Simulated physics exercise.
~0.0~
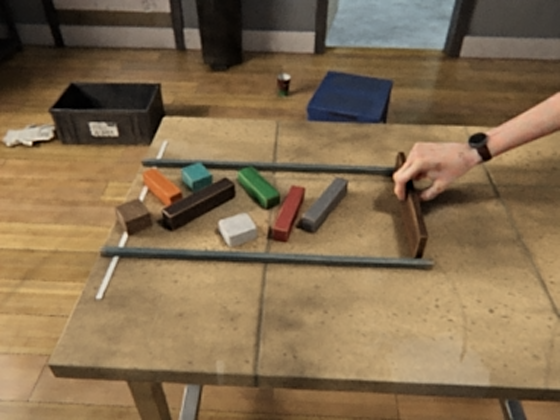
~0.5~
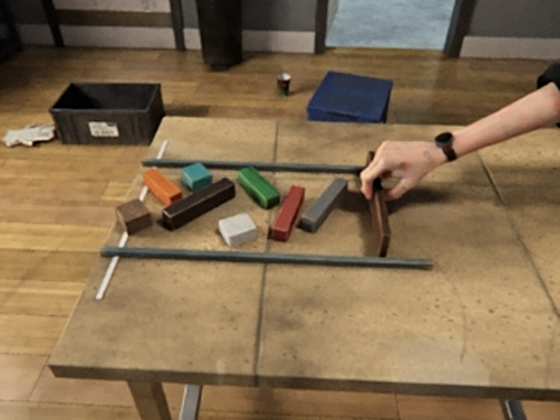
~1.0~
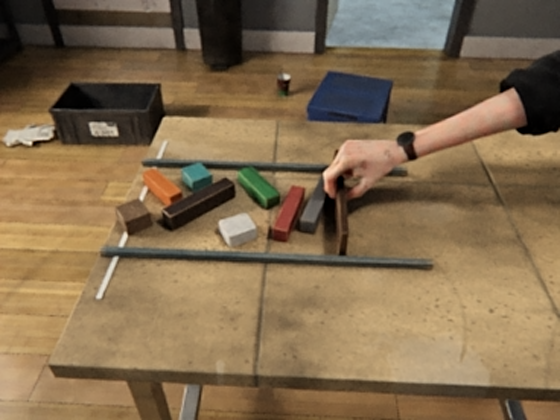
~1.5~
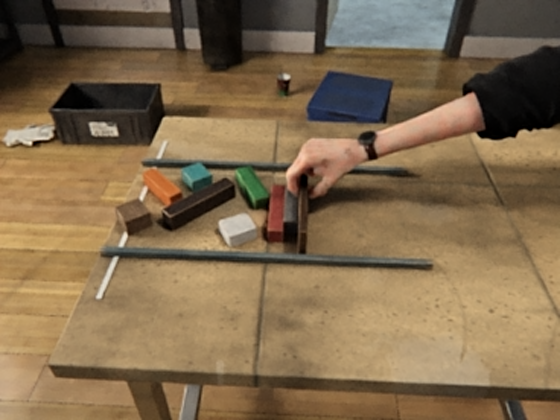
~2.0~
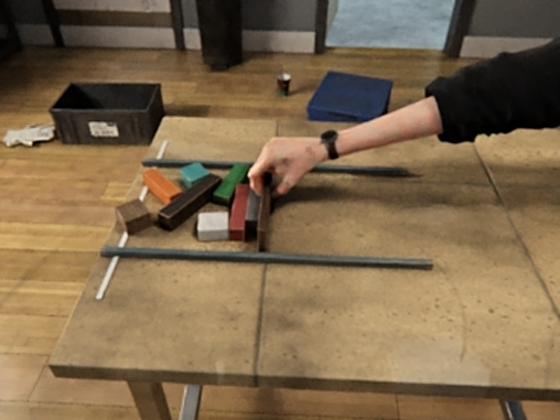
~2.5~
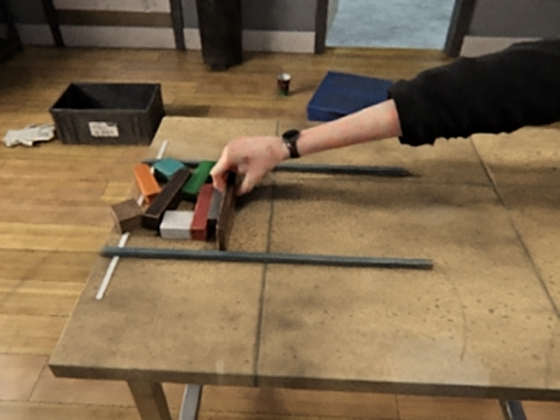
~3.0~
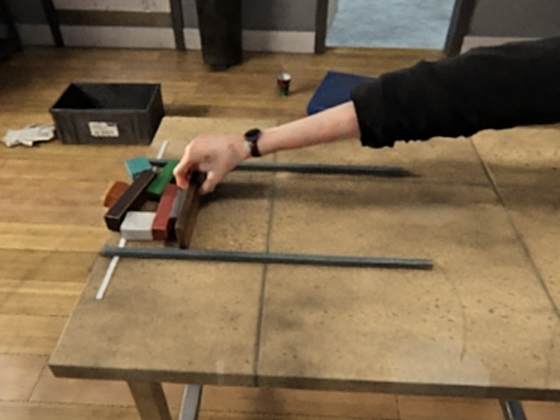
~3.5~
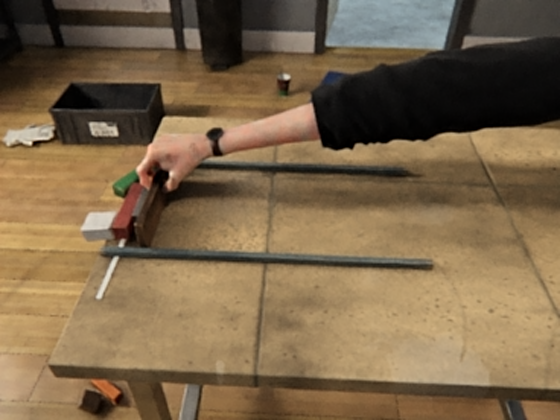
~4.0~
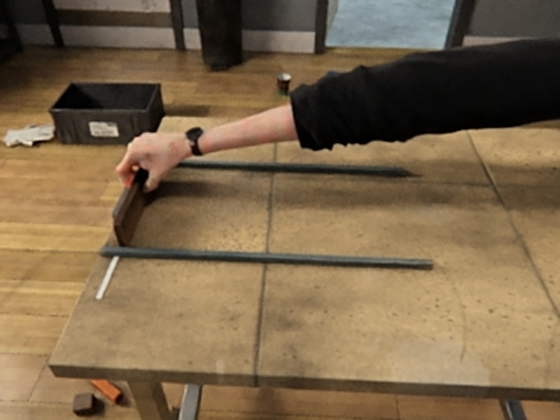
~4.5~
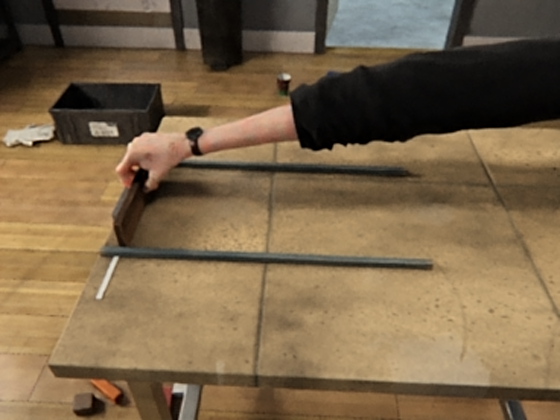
A hand in a black sleeve and dark watch pushes an upright brown board leftward across a worn tabletop, seen from above at an angle in a wood-floored room. Between two dark rails lie scattered orange, turquoise, green, red, grey, white, brown and black blocks, with white tape near the left edge. The board meets the grey and red bars, then gathers the others into a tight cluster. Pieces spill over the left edge, the orange and brown ones landing below. The board stops near the tape, the hand still holding it, with the tabletop between the rails cleared behind it.
